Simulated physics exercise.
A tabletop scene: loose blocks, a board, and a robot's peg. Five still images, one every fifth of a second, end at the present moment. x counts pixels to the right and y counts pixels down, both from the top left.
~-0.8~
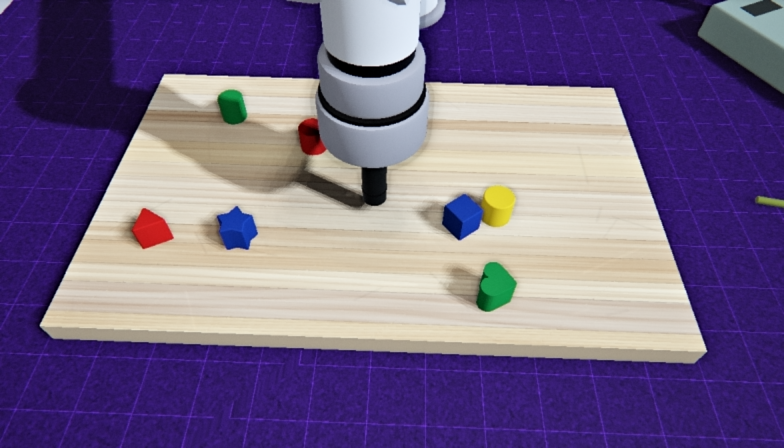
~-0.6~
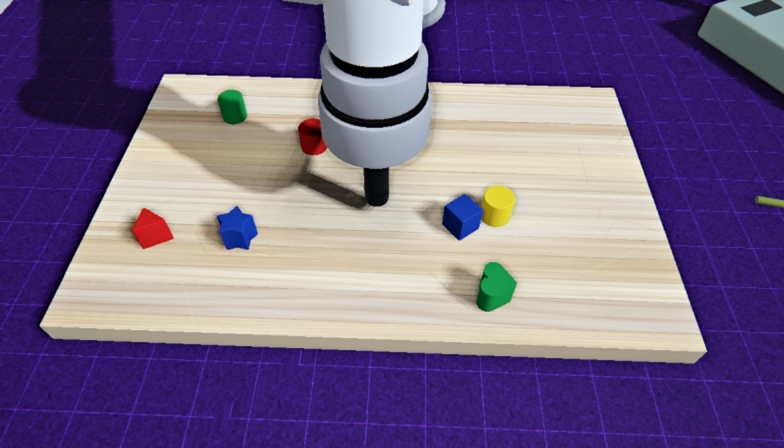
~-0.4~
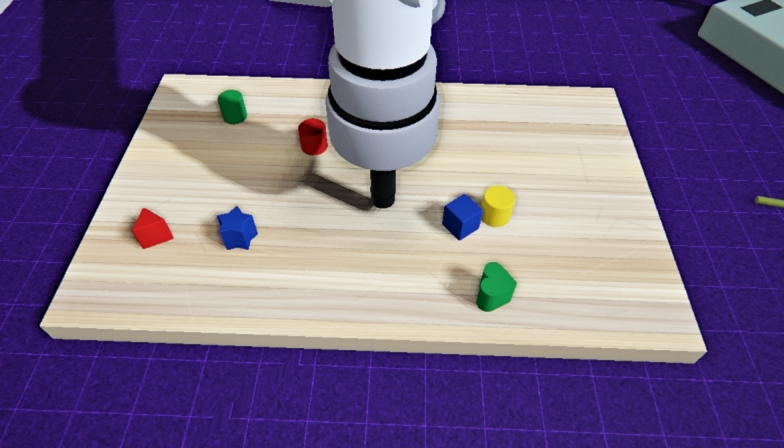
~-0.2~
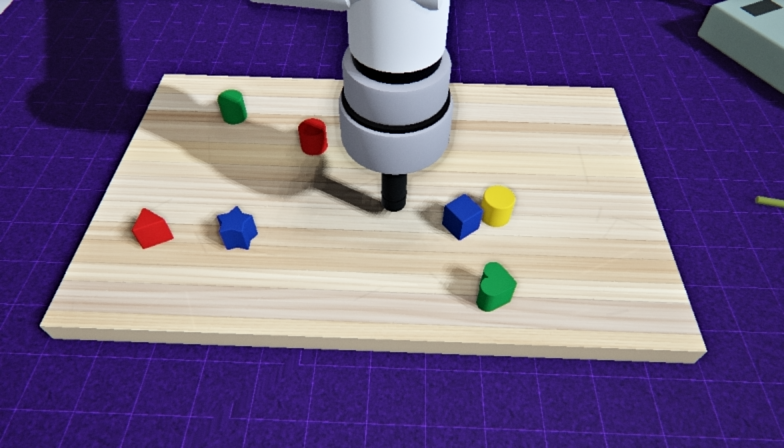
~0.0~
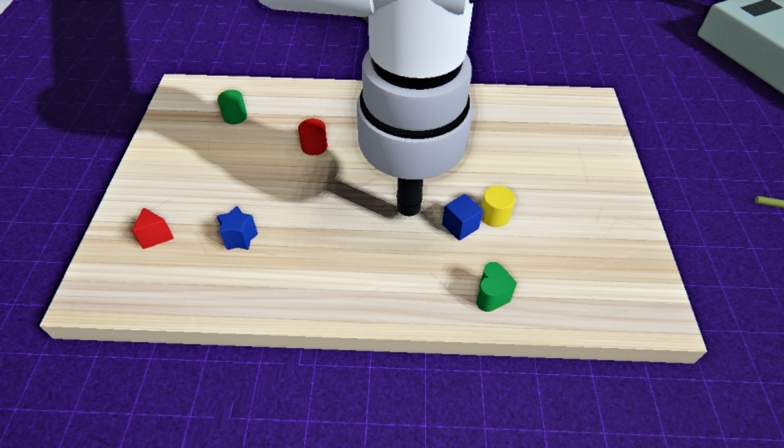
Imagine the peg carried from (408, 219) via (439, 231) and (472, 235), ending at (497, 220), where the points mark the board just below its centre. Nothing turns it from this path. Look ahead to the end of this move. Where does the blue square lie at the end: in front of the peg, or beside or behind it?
Still in front.
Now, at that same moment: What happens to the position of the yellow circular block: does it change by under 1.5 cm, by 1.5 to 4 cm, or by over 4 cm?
The block shifts more than 4 cm.
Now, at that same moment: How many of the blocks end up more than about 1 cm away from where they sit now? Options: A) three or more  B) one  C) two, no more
The one that fits is C, two, no more.
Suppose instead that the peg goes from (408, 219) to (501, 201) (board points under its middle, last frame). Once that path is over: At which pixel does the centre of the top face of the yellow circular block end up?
I'd place it at (524, 200), taking the centre of its top.
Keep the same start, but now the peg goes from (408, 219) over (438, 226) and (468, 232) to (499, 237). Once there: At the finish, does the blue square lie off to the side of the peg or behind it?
No.
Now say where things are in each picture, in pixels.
Peg's lower end at (375, 198); blue square at (464, 207); green heart-shaped block at (497, 279); yellow circular block at (500, 196), in the first picture.
Peg at (377, 199); blocks still, in the second picture.
Peg at (383, 201); blocks still, in the third picture.
Peg at (394, 204); blocks still, in the fourth picture.
Peg at (409, 208); blue square at (464, 207); green heart-shaped block at (497, 279); yellow circular block at (500, 196), in the fifth picture.
On the path given first. One third of the way, peg at (441, 220); blue square at (469, 207).
Two thirds of the way, peg at (476, 223); blue square at (499, 204); yellow circular block at (518, 189).
At the end, peg at (500, 209); blue square at (524, 192); green heart-shaped block still; yellow circular block at (542, 176).
